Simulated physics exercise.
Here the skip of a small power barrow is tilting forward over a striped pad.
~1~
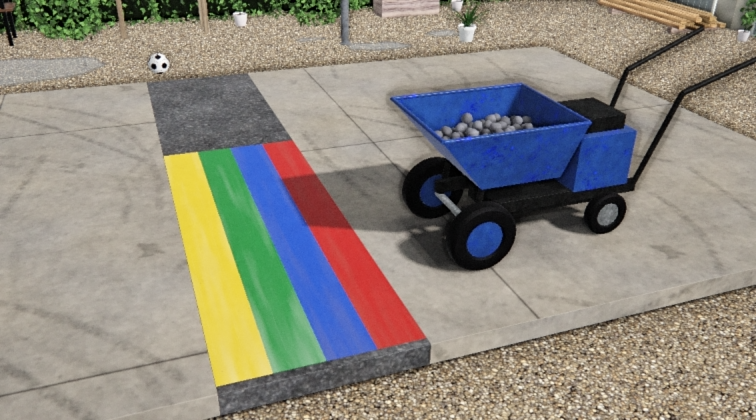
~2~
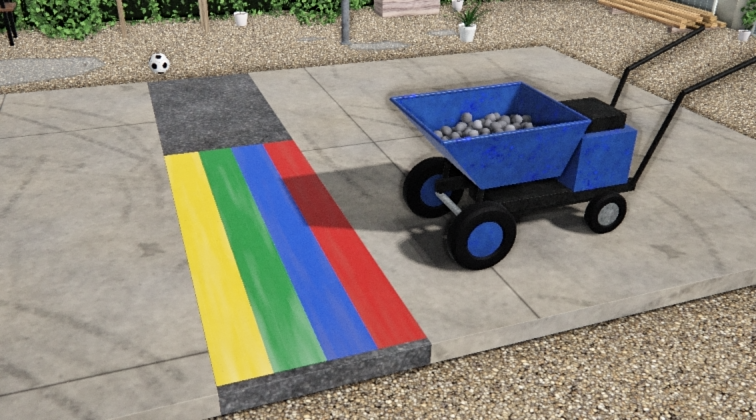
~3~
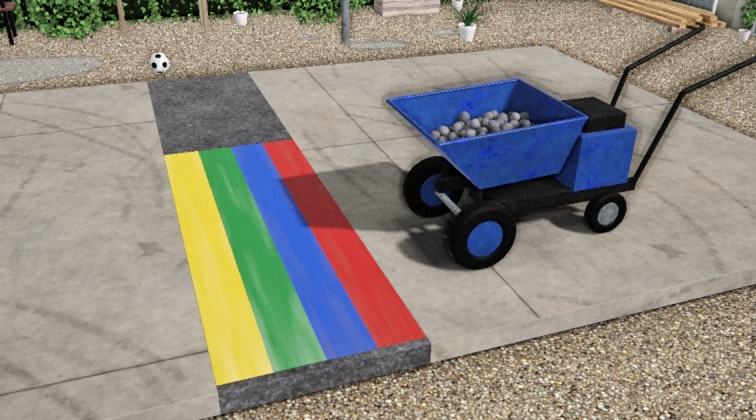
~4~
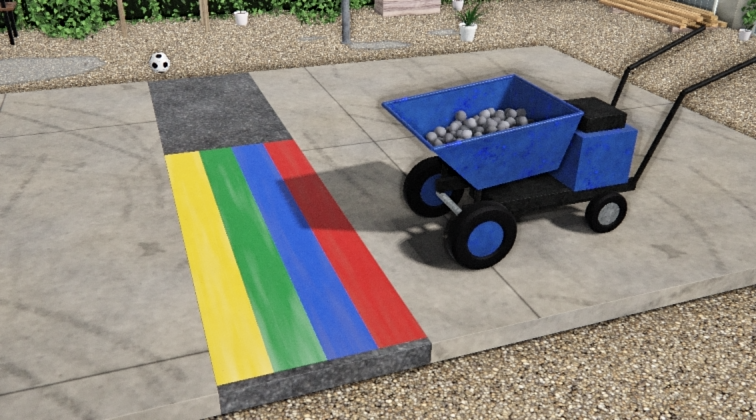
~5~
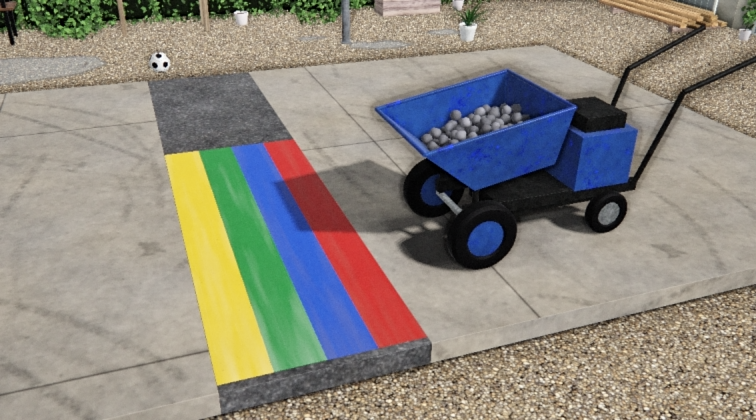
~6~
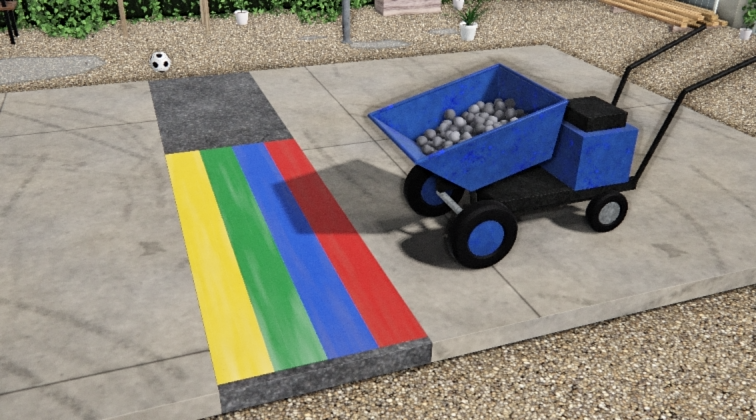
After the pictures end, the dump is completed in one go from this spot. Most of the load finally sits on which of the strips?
It sits mostly on the blue strip.
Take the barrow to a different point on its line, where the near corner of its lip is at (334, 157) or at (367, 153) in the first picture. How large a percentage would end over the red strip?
About 0 percent at the first place and about 0 percent at the second.
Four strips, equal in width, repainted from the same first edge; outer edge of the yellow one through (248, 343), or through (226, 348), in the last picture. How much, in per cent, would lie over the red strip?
Near 10 in a hundred and near 10 in a hundred.
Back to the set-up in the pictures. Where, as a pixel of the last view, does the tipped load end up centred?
I'd mark it at roughly (299, 262).
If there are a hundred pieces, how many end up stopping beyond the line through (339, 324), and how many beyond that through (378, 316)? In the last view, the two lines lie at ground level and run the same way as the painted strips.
50 % and 80 %.
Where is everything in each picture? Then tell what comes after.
Lip of the skip near (444, 143), level; top of the load near (506, 134), round cobbles; red strip near (383, 312); blue strip near (336, 322); green strip near (286, 332); yellow strip near (234, 343), in the first picture.
Lip of the skip near (443, 143), level; top of the load near (506, 133), in the second picture.
Lip of the skip near (439, 145), tipped barely; top of the load near (504, 132), in the third picture.
Lip of the skip near (433, 149), tipped a little; top of the load near (510, 133), in the fourth picture.
Lip of the skip near (425, 155), tipped a little; top of the load near (509, 128), in the fifth picture.
Lip of the skip near (417, 163), tipped clearly; top of the load near (503, 124); red strip near (384, 310); blue strip near (337, 320); green strip near (288, 331); yellow strip near (236, 341), in the sixth picture.
Shortly afterwards, skip tipped steeply; the whole lot in the skip.
Next, skip tipped right over; the bulk in the skip; a little over the red strip; a little over the blue strip.
Some moments later, skip tipped right over; near a quarter in the skip; a little over the red strip; near a third over the blue strip; near a quarter over the green strip; a little over the yellow strip.
In the end, skip tipped right over; near a quarter in the skip; a little over the red strip; near a third over the blue strip; near a quarter over the green strip; a little over the yellow strip; only a few off the paint.
